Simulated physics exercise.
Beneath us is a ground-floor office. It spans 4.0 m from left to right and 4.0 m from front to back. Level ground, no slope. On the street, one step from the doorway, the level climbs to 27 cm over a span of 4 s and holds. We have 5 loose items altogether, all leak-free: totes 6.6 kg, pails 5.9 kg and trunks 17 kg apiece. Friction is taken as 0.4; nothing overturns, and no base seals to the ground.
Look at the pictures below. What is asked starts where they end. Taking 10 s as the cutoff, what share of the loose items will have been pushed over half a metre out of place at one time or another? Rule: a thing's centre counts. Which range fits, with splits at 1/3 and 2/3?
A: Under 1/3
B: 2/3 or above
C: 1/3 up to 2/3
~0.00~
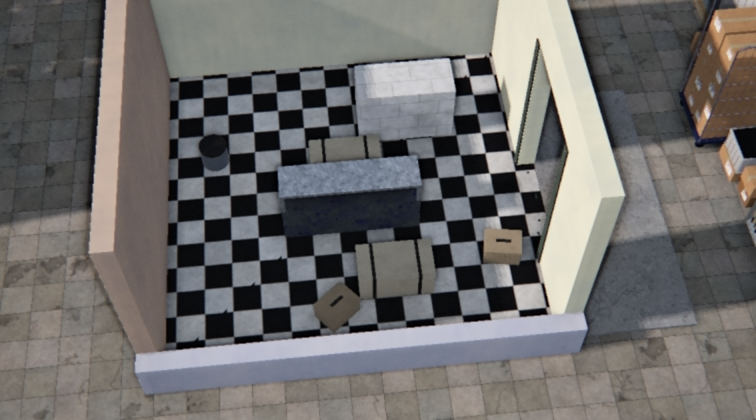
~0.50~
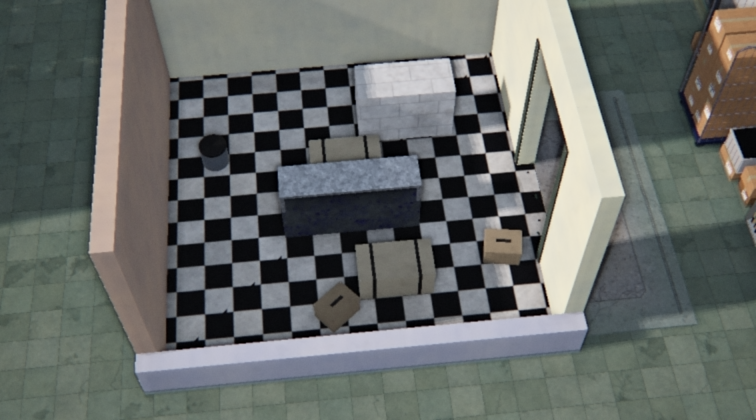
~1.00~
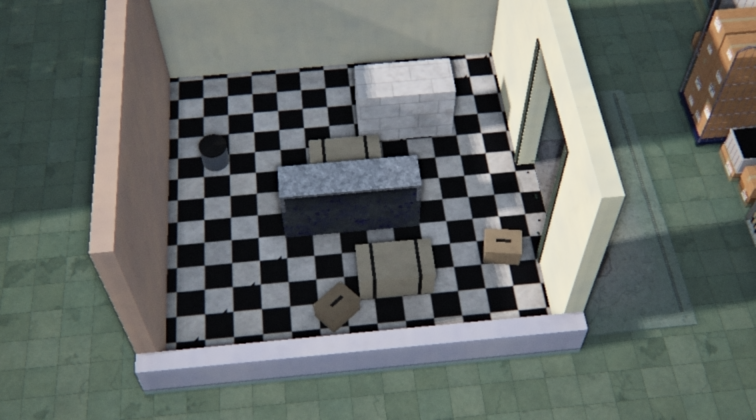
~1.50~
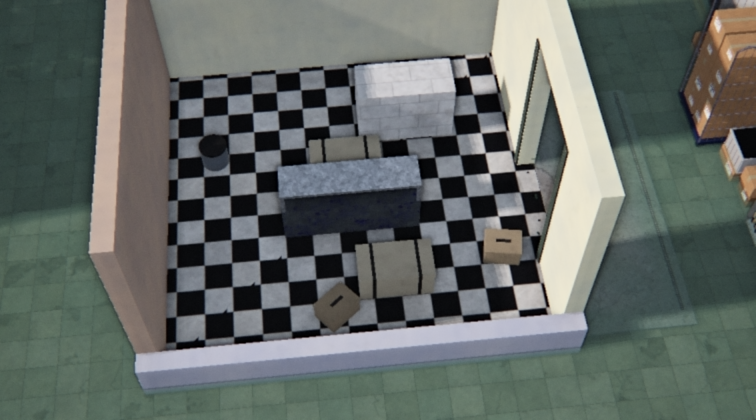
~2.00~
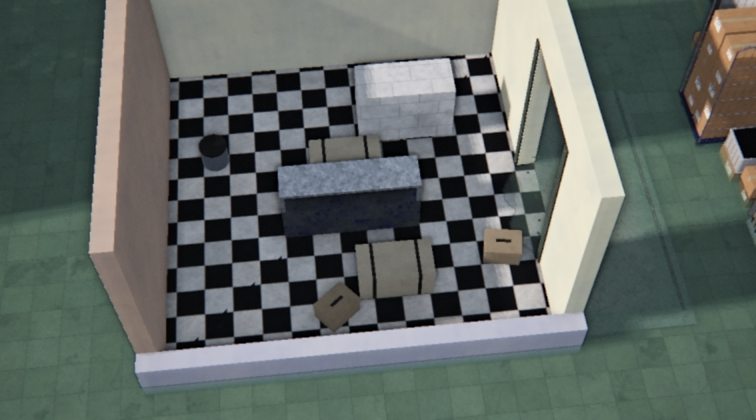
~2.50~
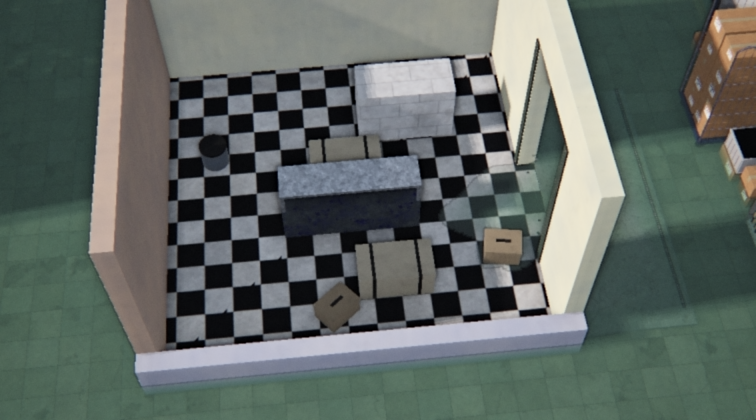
Answer: B.
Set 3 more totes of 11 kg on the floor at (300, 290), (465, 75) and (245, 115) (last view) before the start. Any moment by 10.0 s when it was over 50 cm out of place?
So, in the order asked, it's too far, not far enough and too far.
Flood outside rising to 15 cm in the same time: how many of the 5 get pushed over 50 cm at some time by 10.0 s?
So the tally would be 2.
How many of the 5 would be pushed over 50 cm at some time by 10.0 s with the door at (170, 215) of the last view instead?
5.
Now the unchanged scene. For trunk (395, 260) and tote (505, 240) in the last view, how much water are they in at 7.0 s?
Depths: Near 11 cm, then near 5 cm.
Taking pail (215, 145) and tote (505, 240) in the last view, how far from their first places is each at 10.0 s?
In turn: 120 cm, 80 cm.
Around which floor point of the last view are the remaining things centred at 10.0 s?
It works out to somewhere near (302, 177) on the floor.
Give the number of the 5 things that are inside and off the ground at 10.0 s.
4 at that moment.
After 3.5 s 0 of 5 are over 50 cm from their spots; 0 afloat.
After 4.5 s 1 of 5 are over 50 cm from their spots; 0 afloat.
After 7.0 s 4 of 5 are over 50 cm from their spots; 4 afloat.
After 10.0 s 5 of 5 are over 50 cm from their spots, and 5 have been at some point; 4 afloat.
